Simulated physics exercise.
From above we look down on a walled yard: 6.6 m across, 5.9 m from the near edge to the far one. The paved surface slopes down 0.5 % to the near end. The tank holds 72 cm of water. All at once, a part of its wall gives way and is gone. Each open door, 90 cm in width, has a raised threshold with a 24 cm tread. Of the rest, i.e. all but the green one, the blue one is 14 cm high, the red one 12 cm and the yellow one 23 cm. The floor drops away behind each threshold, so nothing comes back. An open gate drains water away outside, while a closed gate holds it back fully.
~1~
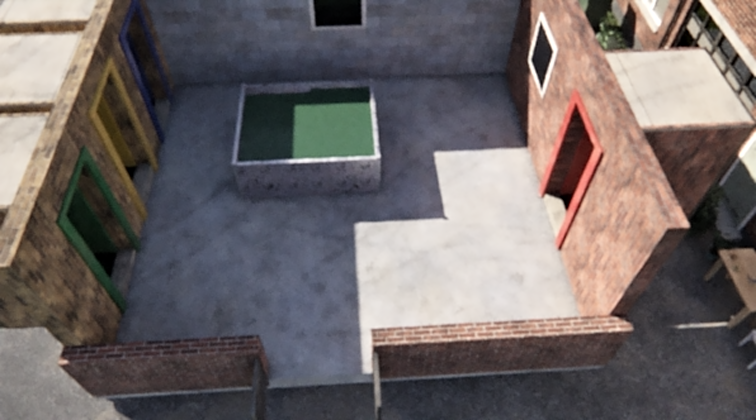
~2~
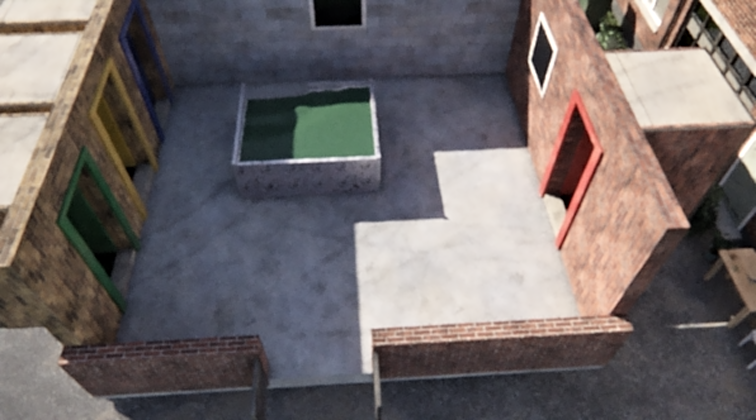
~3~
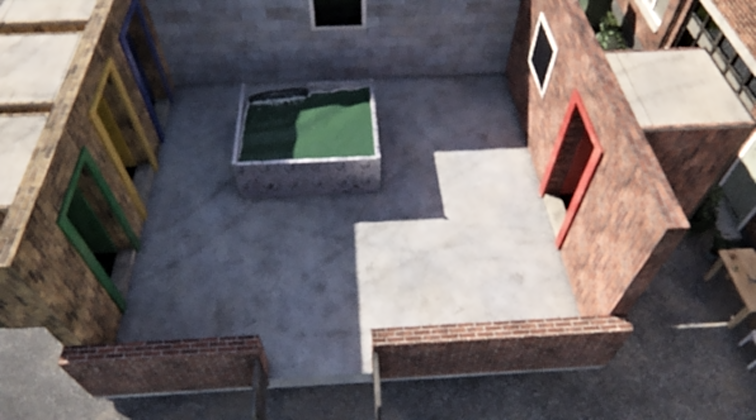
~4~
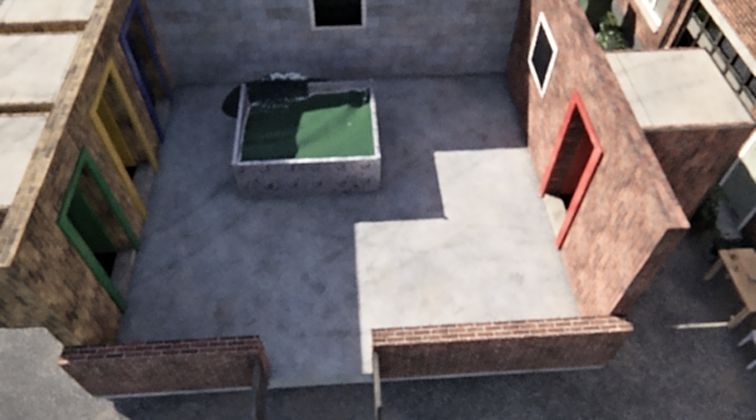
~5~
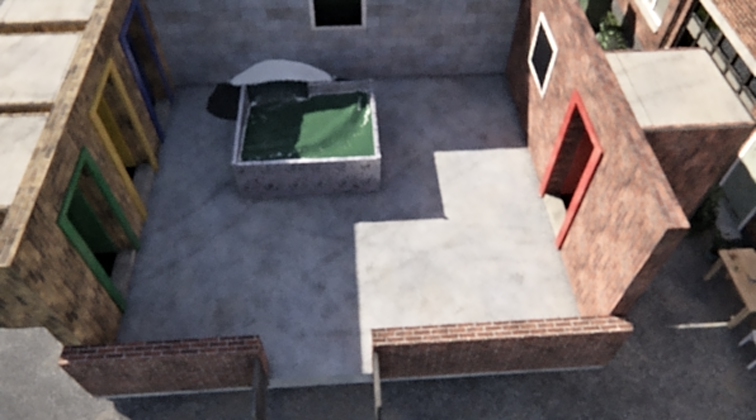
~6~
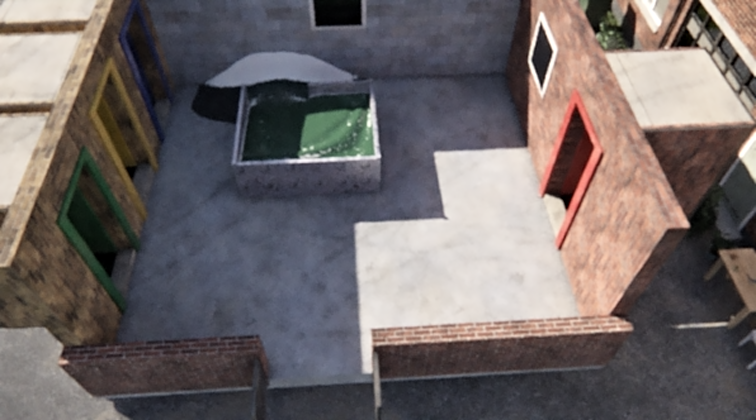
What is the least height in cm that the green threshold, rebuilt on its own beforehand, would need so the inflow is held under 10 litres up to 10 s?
Around 6.5 cm would be enough.
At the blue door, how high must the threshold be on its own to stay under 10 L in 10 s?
Roughly 30 cm at blue.
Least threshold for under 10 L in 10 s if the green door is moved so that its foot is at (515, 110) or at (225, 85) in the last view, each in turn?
Around 19 and 31 cm respectively.
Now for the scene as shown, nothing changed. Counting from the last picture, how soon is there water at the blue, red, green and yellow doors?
Front arrival: Blue 0.6 seconds, red 2.4 seconds, green 1.8 seconds, yellow 1.2 seconds.
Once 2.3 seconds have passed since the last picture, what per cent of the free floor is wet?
Roughly 45 percent of the floor is wet.
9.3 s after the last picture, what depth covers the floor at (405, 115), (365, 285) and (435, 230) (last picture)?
First spot about 2 cm, second about 8 cm, third about 8 cm.
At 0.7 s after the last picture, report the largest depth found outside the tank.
I'd estimate roughly 57 cm.
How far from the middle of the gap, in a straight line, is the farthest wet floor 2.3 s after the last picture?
4.8 m.
Then, 0.7 s after the last picture water covers 15 % of the floor, deepest (57 cm) near (175, 89); it has not reached the green door.
Then, 2.3 s after the last picture water covers 45 % of the floor, deepest (34 cm) near (184, 89); 4 cm at the green door, 0 litres in over its 12 cm threshold.
Then, 9.3 s after the last picture water covers 95 % of the floor, deepest (12 cm) near (569, 344); 9 cm at the green door, 0 litres in over its 12 cm threshold.
At the green door as built, the water peaked near 9 cm, 8.7 s after the last picture.
Run again over the same 10 s with other heights there, 13 litres in over 6 cm, 5 litres over 8 cm. The limit of 10 litres is kept from about 6.5 cm up.
